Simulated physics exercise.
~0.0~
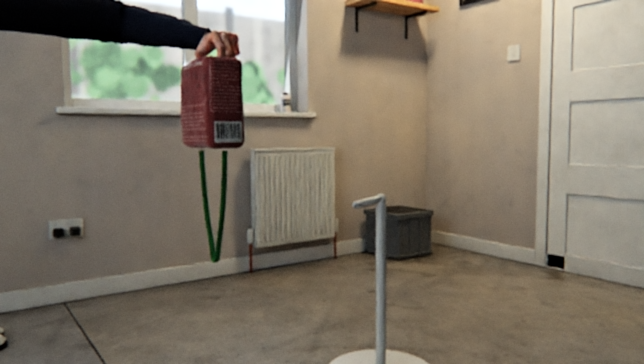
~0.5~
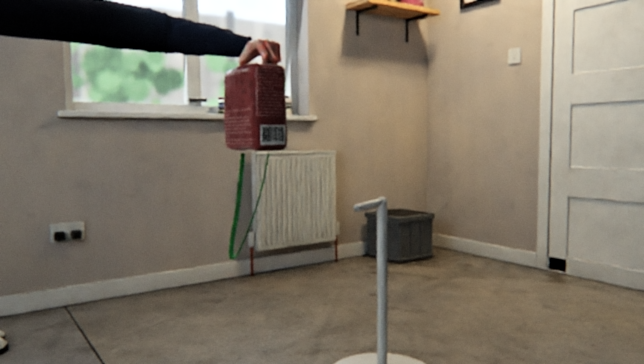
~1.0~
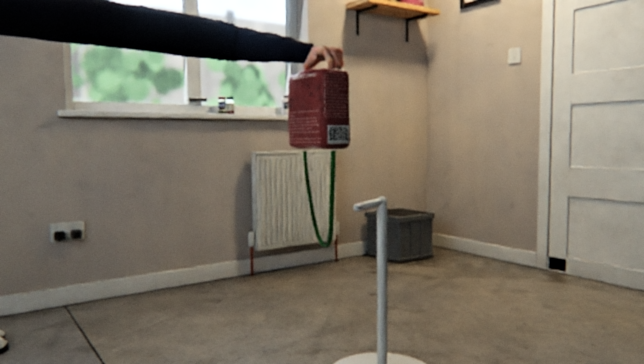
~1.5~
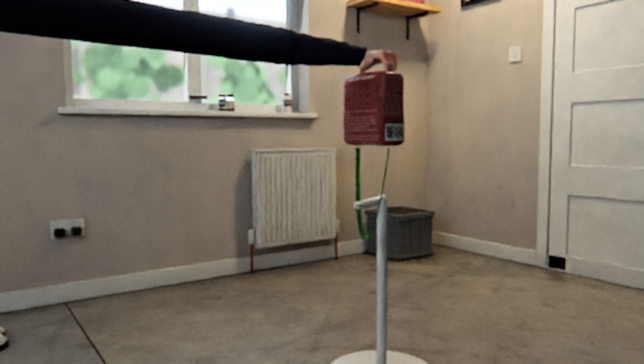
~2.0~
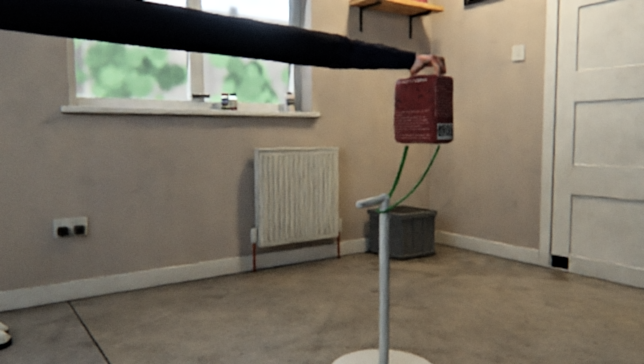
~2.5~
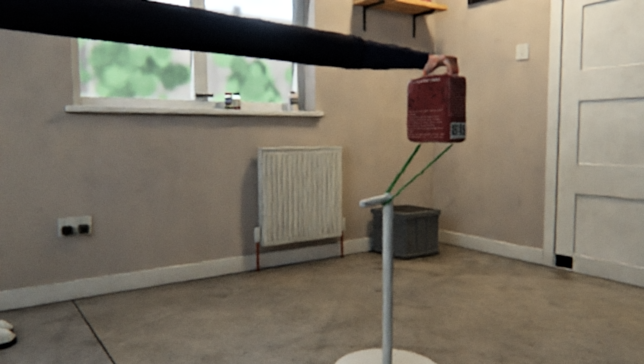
In a room with a radiator beneath the window, a hand carried a red bag rightward, its green ribbon loop dangling, towards a slim stand; the bag passed the post, but the loop caught on the hook and pulled tight, stopping the hand.
